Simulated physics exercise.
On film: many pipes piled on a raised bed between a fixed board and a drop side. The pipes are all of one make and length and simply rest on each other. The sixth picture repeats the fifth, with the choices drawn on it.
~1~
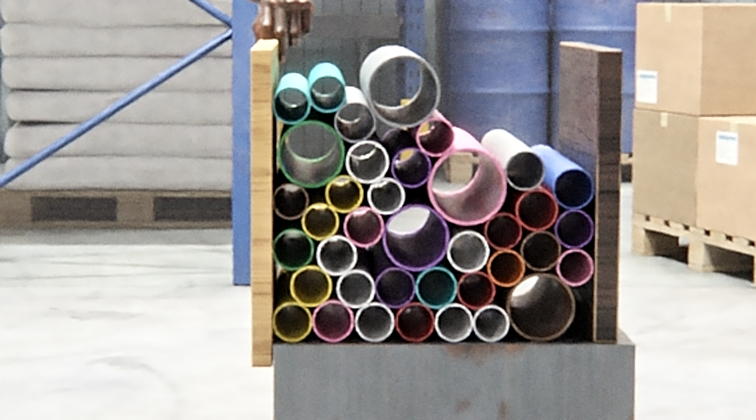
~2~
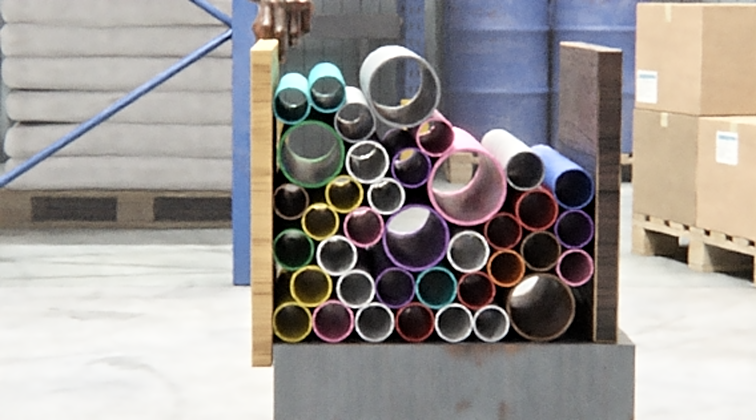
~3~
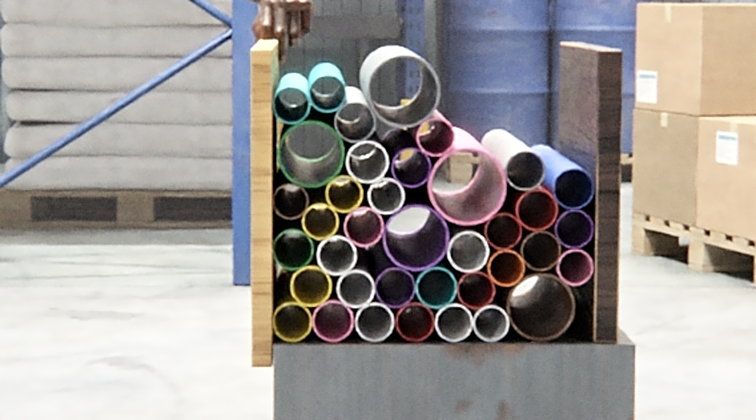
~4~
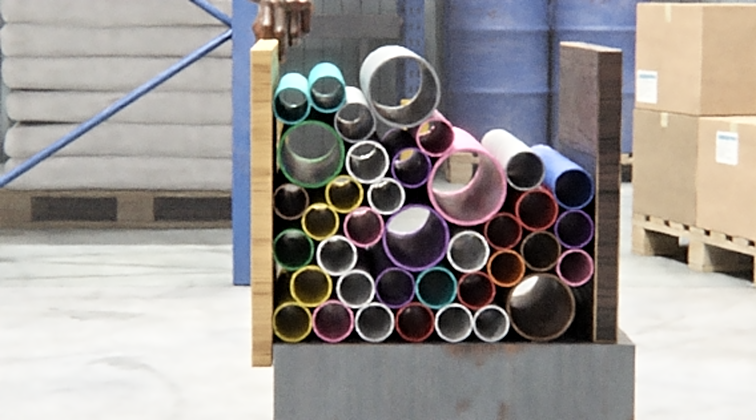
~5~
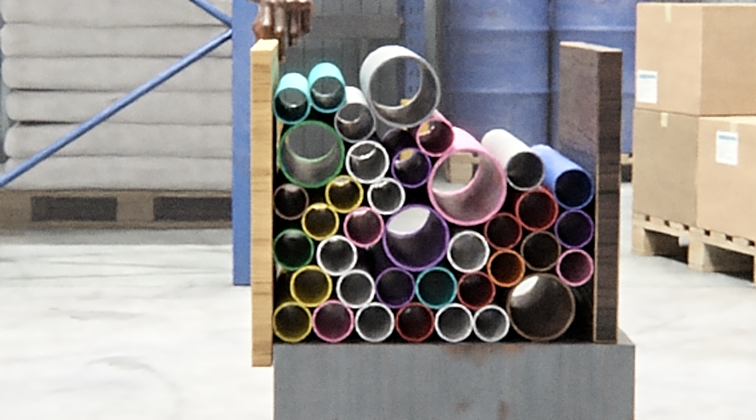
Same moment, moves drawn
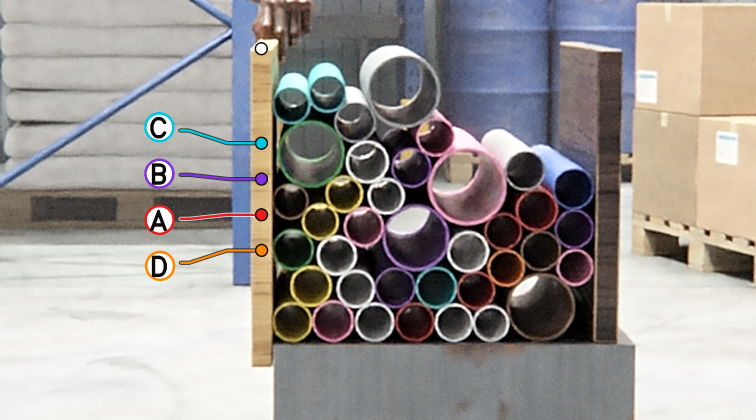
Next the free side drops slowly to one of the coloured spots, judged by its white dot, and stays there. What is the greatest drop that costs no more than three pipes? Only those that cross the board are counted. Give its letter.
At most to A.
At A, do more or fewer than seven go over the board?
At A, fewer than seven.
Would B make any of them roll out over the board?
Yes, at B.
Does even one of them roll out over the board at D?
At D: Yes.
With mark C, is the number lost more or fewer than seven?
Fewer than seven.
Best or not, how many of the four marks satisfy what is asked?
Three of the four.
On the marked copy, A at (261, 215); B at (261, 179); C at (261, 144); D at (261, 250); the white dot at (261, 49).
With A. Early on, top of the board (272, 125).
Further on, top of the board (272, 211).
At the end, top of the board (272, 214), three out over the board.
As for the rest, B two out over the board; C two out over the board; D more than three out over the board.
